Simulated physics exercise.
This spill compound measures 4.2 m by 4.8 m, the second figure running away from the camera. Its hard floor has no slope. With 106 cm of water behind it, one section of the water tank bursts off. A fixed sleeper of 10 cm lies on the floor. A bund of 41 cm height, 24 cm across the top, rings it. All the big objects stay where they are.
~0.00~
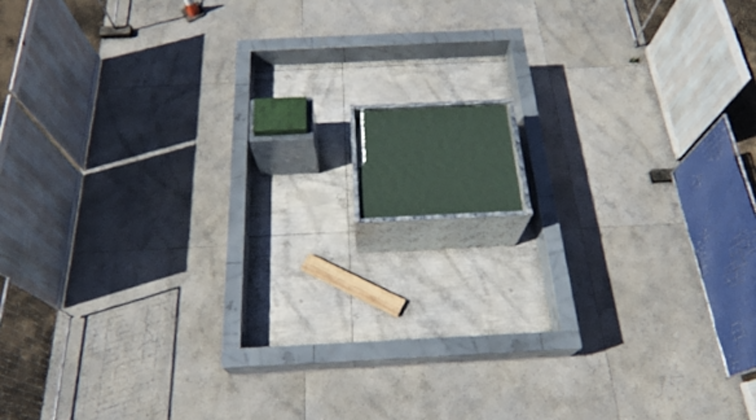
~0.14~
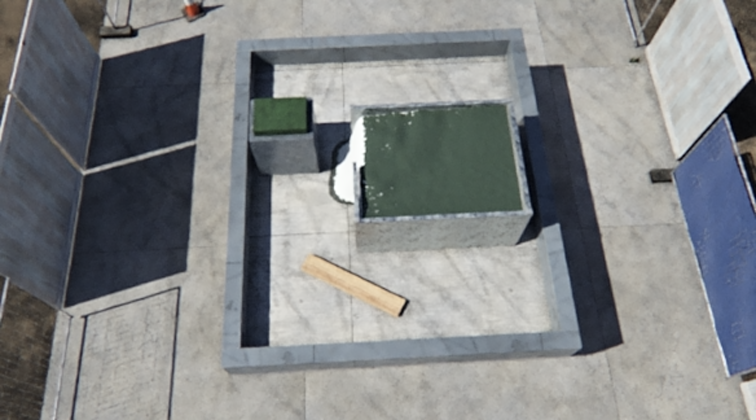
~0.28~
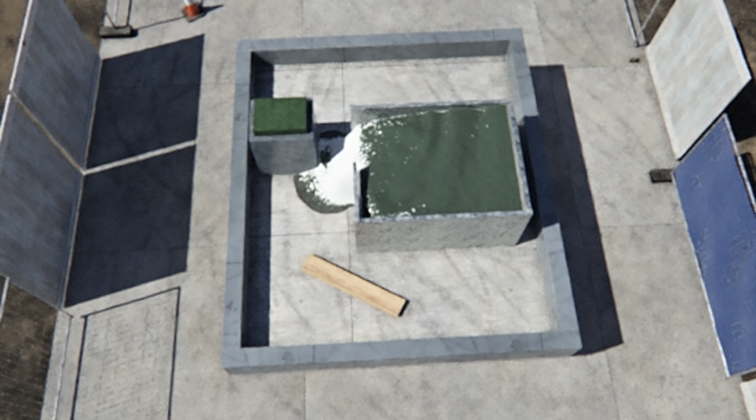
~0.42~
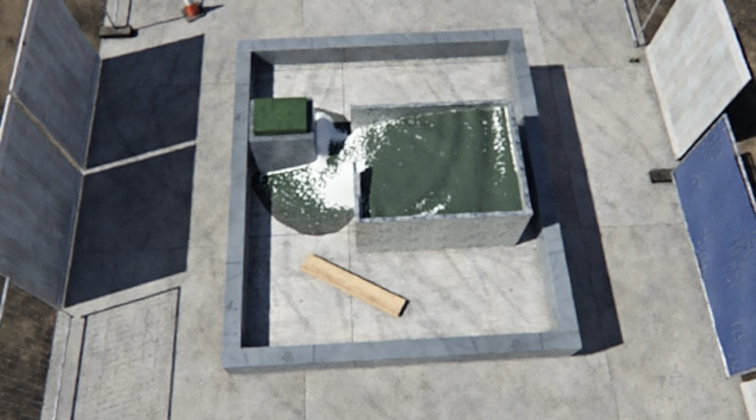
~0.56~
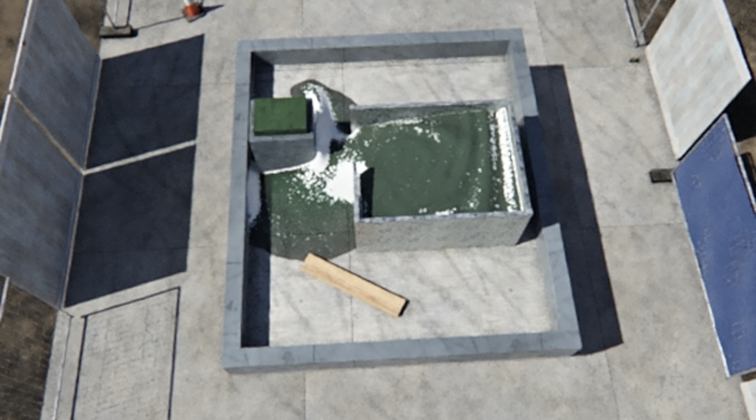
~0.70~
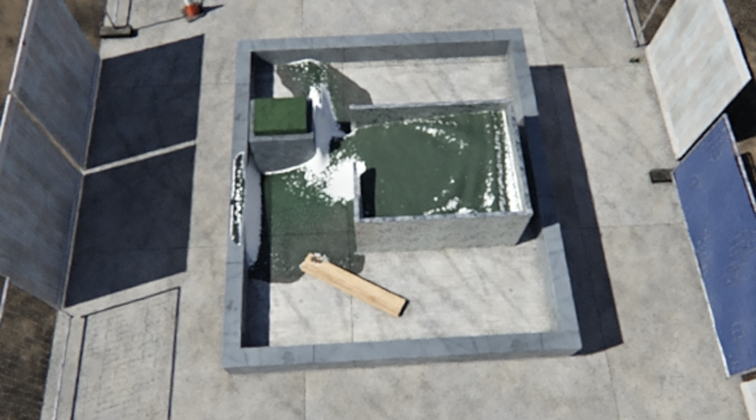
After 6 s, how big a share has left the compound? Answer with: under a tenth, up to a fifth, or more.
The share over the wall is less than a tenth.
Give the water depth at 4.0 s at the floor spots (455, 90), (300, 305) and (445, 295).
About 8, 18 and 5 cm.
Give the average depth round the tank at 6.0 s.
About 18 cm.
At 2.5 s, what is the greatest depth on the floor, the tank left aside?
About 52 cm.
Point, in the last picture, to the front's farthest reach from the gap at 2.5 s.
Around (546, 337).
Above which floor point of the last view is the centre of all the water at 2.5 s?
At about (384, 192).
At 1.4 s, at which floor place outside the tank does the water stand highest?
At about (322, 165).
After 1.1 s water covers 35 % of the floor and is deepest (87 cm) near (322, 165); 0 % is over the wall.
After 1.4 s water covers 40 % of the floor and is deepest (76 cm) near (322, 165); 0 % is over the wall.
After 2.5 s water covers 70 % of the floor and is deepest (52 cm) near (247, 353); 2 % is over the wall.
After 4.0 s water covers 75 % of the floor and is deepest (43 cm) near (513, 208); 3 % is over the wall.
After 6.0 s water covers 80 % of the floor and is deepest (38 cm) near (417, 344); 3 % is over the wall.
